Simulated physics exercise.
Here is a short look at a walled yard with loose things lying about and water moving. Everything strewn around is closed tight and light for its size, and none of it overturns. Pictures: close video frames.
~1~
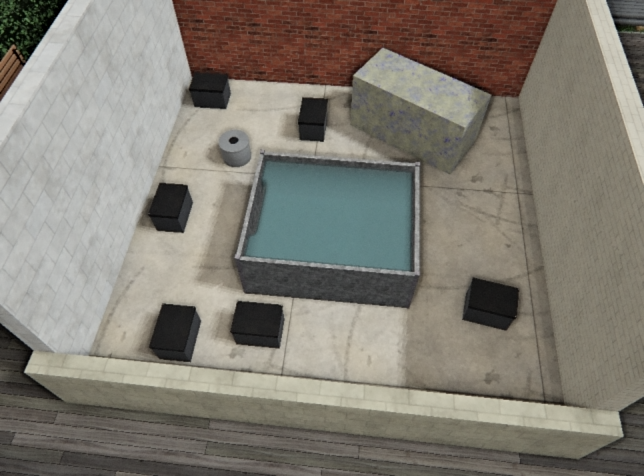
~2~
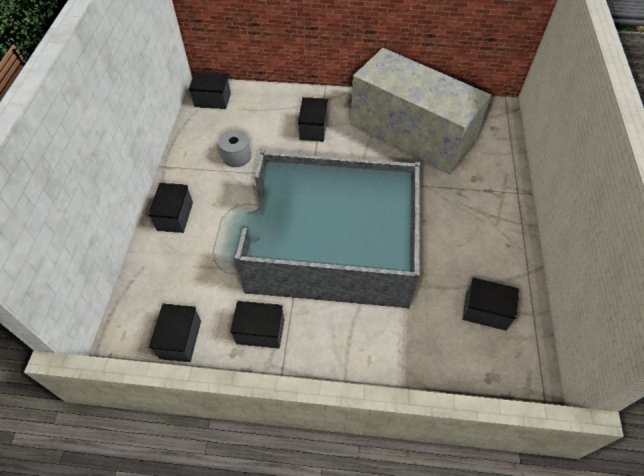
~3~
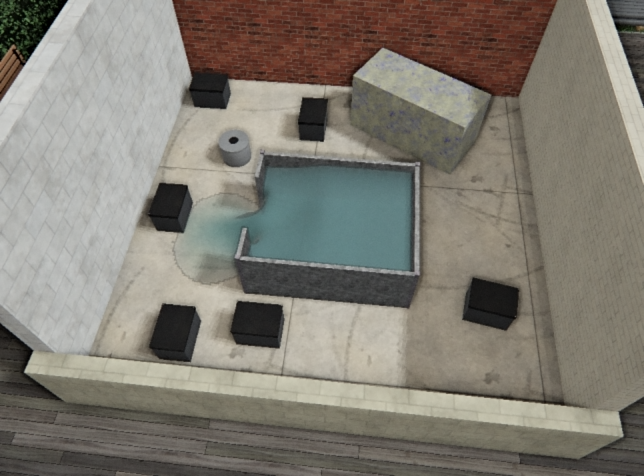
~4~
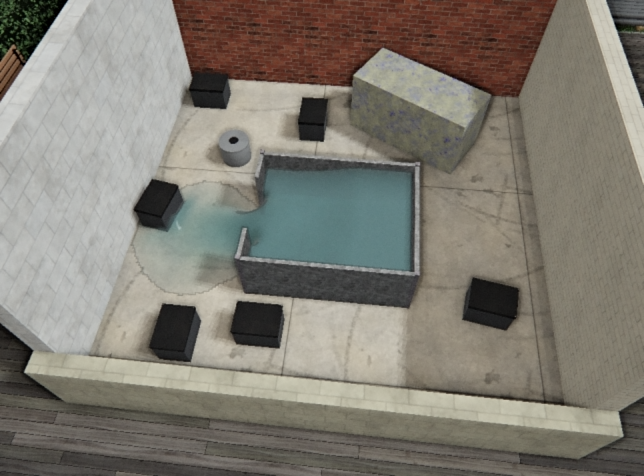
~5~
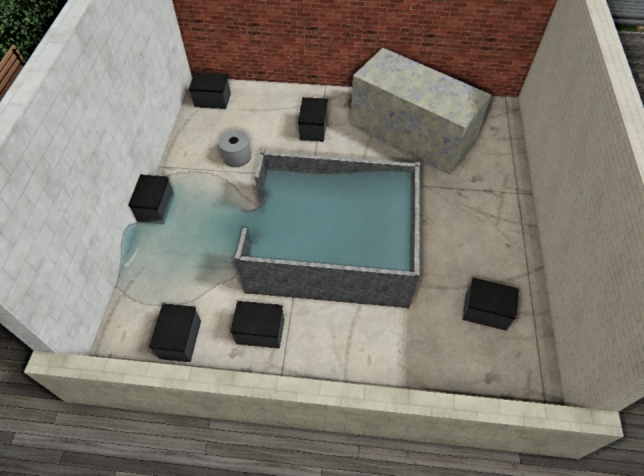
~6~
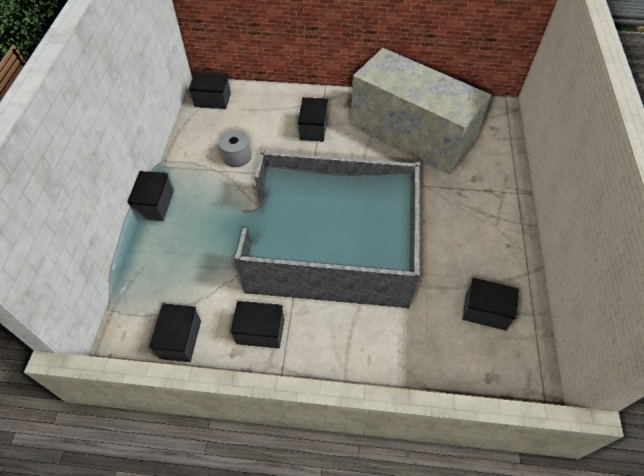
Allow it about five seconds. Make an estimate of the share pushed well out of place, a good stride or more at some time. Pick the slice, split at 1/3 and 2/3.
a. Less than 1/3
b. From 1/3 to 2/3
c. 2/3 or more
2/3 or more (c).
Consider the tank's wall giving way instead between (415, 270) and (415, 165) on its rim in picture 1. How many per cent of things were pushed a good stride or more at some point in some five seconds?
Estimate: Close to 60 per cent.
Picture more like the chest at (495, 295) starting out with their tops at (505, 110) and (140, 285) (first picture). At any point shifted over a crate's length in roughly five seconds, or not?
Taking them in order, the first one never gets that far and the second one goes the distance.
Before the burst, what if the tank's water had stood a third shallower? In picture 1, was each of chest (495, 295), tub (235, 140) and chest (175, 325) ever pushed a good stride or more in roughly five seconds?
Item by item: Missed the mark, then missed the mark, then cleared the mark.
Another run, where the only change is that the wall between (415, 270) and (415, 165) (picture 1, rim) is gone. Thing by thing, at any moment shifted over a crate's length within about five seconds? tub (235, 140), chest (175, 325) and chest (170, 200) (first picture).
Here's my take, in sequence: Fails to go that far, dislodged that far, and dislodged that far.
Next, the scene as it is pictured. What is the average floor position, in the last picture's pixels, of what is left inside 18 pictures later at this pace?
Mean position: About (309, 189).
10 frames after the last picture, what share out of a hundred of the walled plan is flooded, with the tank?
Estimate: 40 %.
A moment on, 0 of 7 are well off their spots; 1 afloat.
Next, 2 of 7 are well off their spots; 2 afloat.
Later, 4 of 7 are well off their spots; 4 afloat.
In the end, 6 of 7 are well off their spots, and 6 have been at some point; 5 afloat.
